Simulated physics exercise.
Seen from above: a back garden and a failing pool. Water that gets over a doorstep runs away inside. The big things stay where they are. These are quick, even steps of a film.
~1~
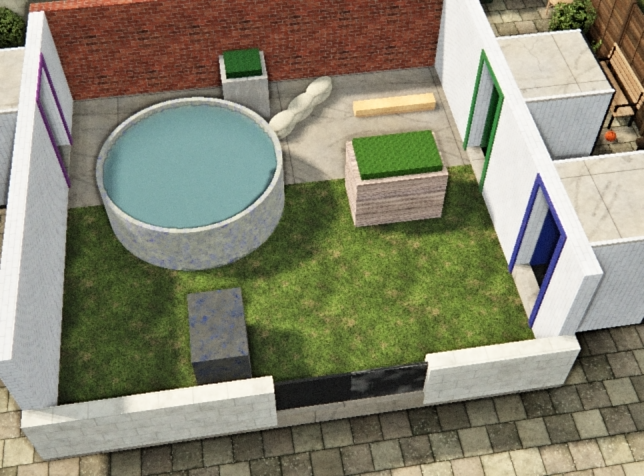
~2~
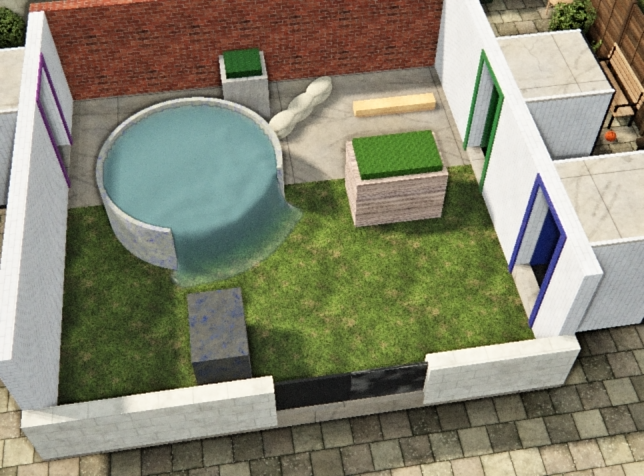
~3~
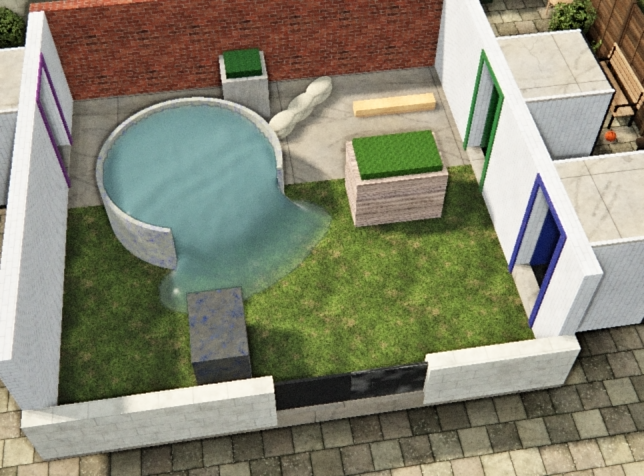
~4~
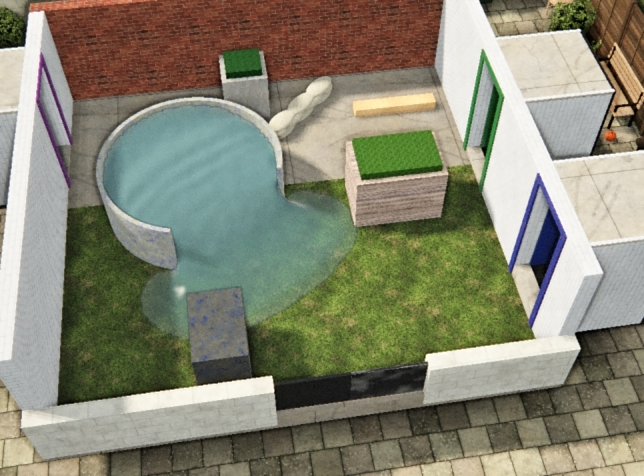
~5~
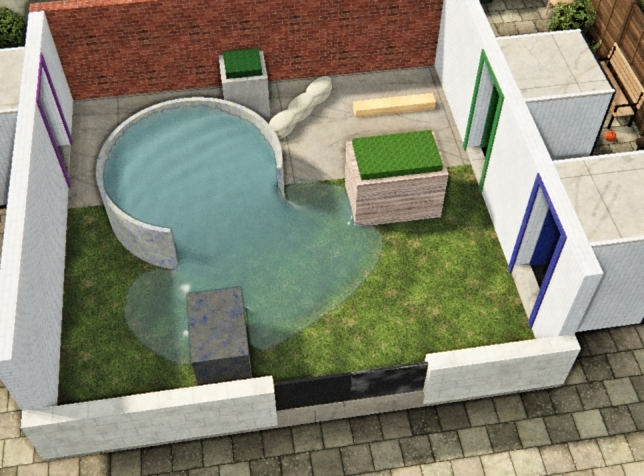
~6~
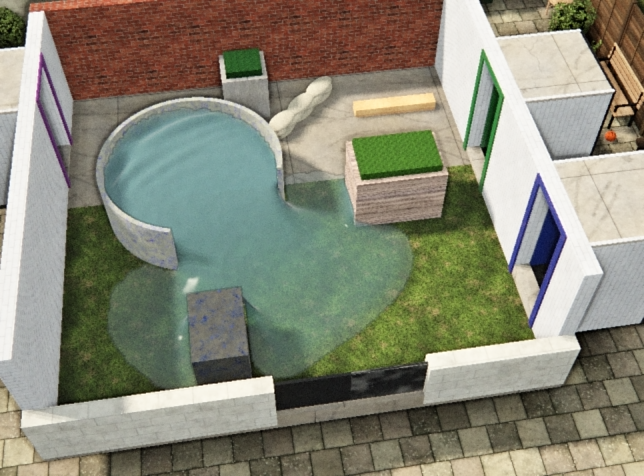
A round pool's front wall opens and water spreads across the grass around a dark block.
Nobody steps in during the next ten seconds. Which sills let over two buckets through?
In the end: The blue door floods; the green door floods; the purple door holds within the limit.
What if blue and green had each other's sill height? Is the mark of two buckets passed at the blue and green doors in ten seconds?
In short: The blue one passes that mark; the green one takes less.
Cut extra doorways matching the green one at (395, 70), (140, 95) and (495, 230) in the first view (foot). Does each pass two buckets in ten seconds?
As listed: Lets more in, stays under, floods.
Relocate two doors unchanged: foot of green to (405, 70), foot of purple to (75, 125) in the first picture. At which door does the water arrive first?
It is the blue-painted one.
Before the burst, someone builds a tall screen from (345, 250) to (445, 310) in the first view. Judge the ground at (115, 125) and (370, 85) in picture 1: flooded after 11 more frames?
As listed: No water, dry.
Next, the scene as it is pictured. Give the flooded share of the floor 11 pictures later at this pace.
I make it 55 per cent.
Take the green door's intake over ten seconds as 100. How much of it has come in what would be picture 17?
I make it 0 per cent.
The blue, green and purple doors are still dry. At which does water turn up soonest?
First comes the door marked blue.
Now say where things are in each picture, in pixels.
In the first picture, the pool at (190, 164) is whole and still.
In the second picture, water pours out at (244, 237) and has run to (178, 280).
In the third picture, the front is at (324, 215), out from the gap at (244, 241).
In the fourth picture, water pours out at (244, 243) and has run to (156, 321).
In the fifth picture, the front is at (157, 349), out from the gap at (245, 244).
In the sixth picture, water pours out at (245, 244) and has run to (407, 252).
A moment on, water covers 45 % of the floor; the blue door not reached, the green door not reached, the purple door not reached.
Next, water covers 55 % of the floor; the blue door wet at the sill, nothing in, the green door not reached, the purple door not reached.
Then, water covers 65 % of the floor; the blue door far over two buckets in, the green door wet at the sill, nothing in, the purple door not reached.
Later, water covers 85 % of the floor; the blue door far over two buckets in, the green door over two buckets in, the purple door wet at the sill, nothing in.
In the end, water covers 95 % of the floor; the blue door far over two buckets in, the green door far over two buckets in, the purple door under two buckets in.
